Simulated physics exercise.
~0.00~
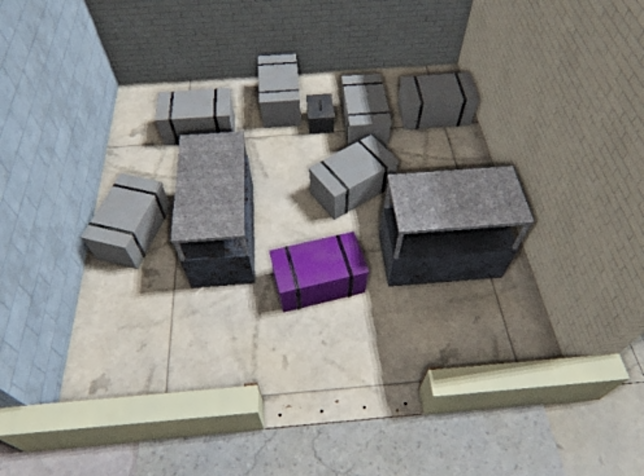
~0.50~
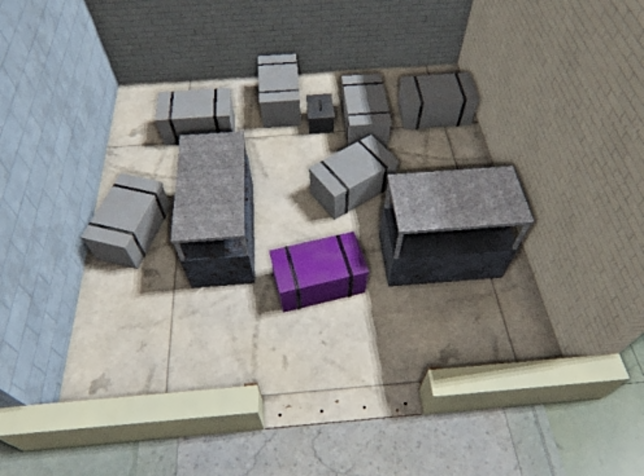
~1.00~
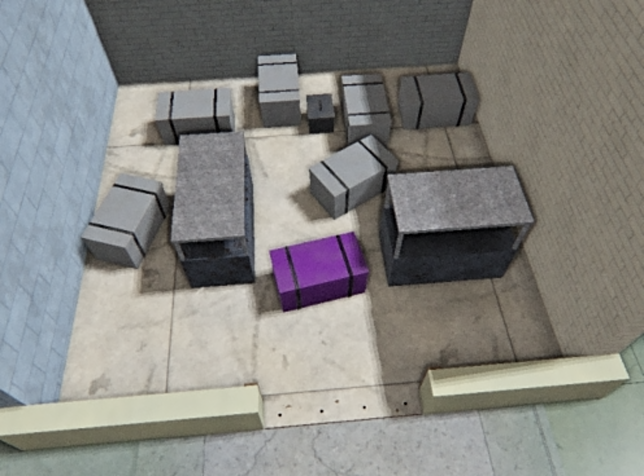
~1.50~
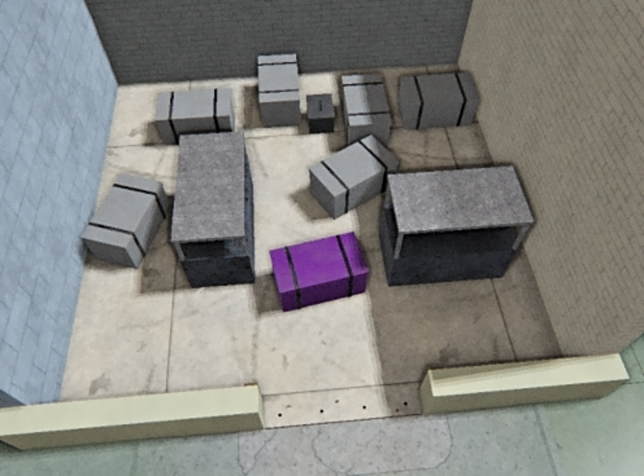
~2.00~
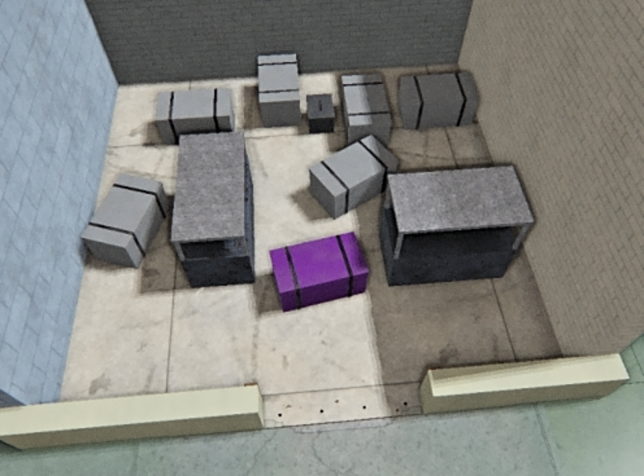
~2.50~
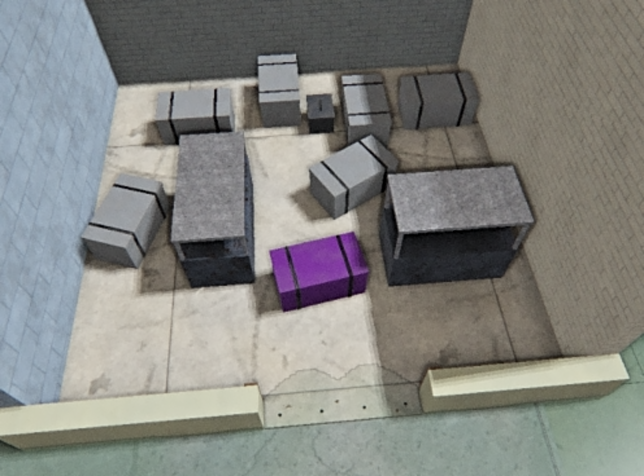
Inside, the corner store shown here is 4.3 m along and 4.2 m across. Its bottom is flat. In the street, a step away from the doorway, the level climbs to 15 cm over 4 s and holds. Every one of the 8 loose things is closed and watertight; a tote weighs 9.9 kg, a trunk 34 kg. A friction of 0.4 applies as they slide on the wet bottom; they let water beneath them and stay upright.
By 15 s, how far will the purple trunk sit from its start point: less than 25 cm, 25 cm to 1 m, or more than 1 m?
More than 1 m.
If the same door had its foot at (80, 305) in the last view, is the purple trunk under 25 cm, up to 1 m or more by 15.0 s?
Purple trunk: Small shift.
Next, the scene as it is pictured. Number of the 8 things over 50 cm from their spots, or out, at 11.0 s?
The answer is 1.
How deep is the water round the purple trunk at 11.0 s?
Roughly 8 cm deep.
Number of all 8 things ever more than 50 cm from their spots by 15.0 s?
I make that 3.
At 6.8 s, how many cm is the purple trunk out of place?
50 cm or so by then.
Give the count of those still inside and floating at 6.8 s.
The number is 0.
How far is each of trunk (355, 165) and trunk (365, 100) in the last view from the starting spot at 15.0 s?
In turn: 100 cm, 60 cm.
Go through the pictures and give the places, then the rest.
The purple trunk at (318, 261), on the bottom; 0.0 m2 under water; 0 of 8 have shifted, in the first picture.
The purple trunk at (318, 261) rests on the ground; 0.0 m2 under water; 0 of 8 have shifted, in the second picture.
The purple trunk at (318, 261) rests on the ground; 0.0 m2 under water; 0 of 8 have shifted, in the third picture.
The purple trunk at (318, 261) rests on the ground; 0.0 m2 under water; 0 of 8 have shifted, in the fourth picture.
The purple trunk at (318, 261) rests on the ground; water covers 0.0 m2; 0 of 8 have shifted, in the fifth picture.
The purple trunk at (318, 261) rests on the ground; water covers 0.2 m2; 0 of 8 have shifted, in the sixth picture.
After 3.5 s the purple trunk is near (318, 261), 0.0 m from its start, aground; 0 afloat.
After 6.8 s the purple trunk is near (307, 216), 0.5 m from its start, aground; 0 afloat.
After 11.0 s the purple trunk is near (283, 129), 1.7 m from its start, aground; 0 afloat.
After 15.0 s the purple trunk is near (266, 127), 1.8 m from its start, aground; 5 afloat.
